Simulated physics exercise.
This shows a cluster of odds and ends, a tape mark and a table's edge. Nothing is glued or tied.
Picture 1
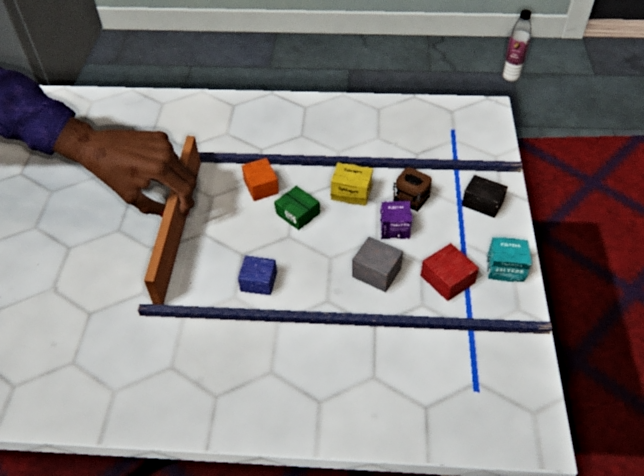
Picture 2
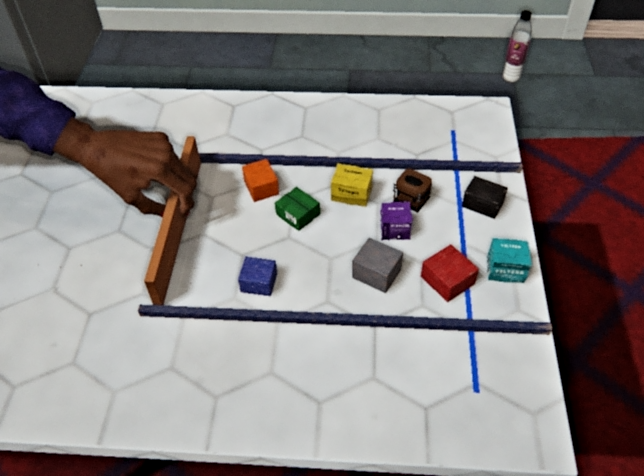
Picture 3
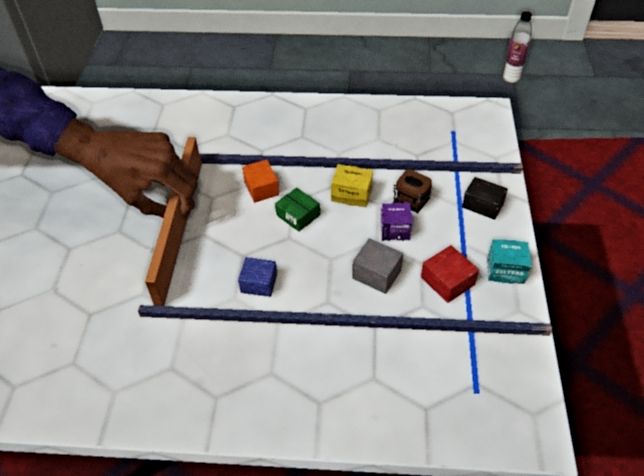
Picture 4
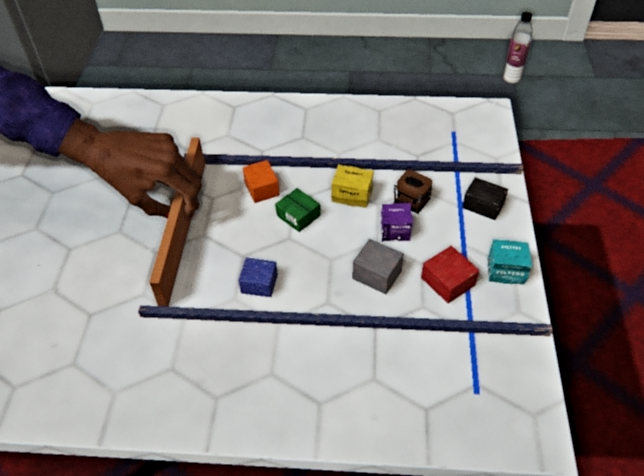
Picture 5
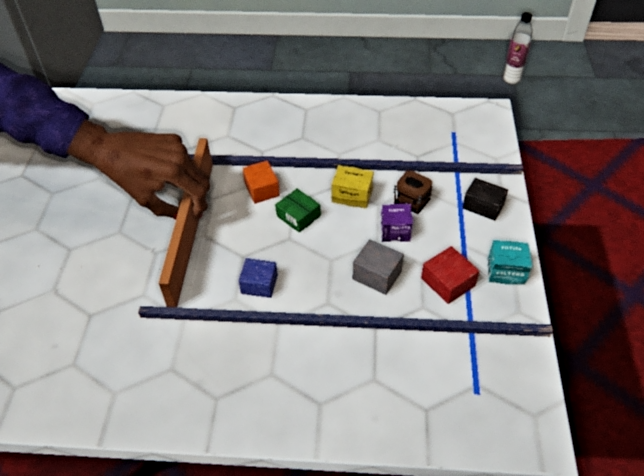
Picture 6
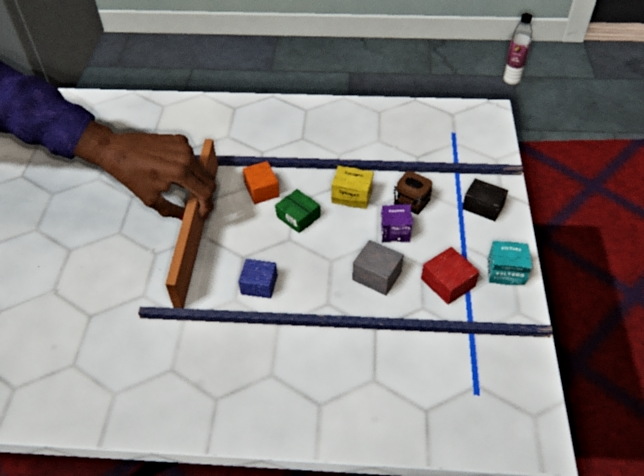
A dark-skinned hand in a purple sleeve holds an upright brown board at the left of a white hexagon-patterned tabletop, seen from above at an angle. Between two dark rails lie small orange, green, blue, yellow, purple, brown, gray and red blocks, with black and turquoise ones beyond a blue tape line. The board rests at first, then slides slightly right, touching nothing, while the blocks and view stay still.
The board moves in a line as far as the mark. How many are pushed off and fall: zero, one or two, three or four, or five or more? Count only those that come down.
The number that fall off is three or four.
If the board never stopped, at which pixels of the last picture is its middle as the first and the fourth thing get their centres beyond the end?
First at (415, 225), next at (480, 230).
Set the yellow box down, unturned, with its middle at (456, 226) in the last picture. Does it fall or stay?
Then it tumbles off.
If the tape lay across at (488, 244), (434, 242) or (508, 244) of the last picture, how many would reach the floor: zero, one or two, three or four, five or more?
Taking them in turn, five or more; one to two; 5 or more.
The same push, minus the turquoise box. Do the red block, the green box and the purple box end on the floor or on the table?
The red block stays on; the green box remains up; the purple box does not fall.
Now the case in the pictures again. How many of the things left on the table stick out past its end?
1 of them.
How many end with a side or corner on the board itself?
In contact: 4.
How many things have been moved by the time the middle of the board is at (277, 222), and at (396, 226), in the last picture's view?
First 3, then 10.
Soon after, none off yet; turquoise box at rest near (509, 263); black block at rest near (485, 200); red block at rest near (450, 275).
After that, none off yet; turquoise box at rest near (509, 263); black block at rest near (485, 200); red block moving near (454, 275).
And then, none off yet; turquoise box displaced about its own width near (543, 268); black block displaced about its own width near (538, 199); red block displaced about its own width near (500, 270).
In the end, the number that fall off is three or four; gone, brown case, black block and turquoise box.
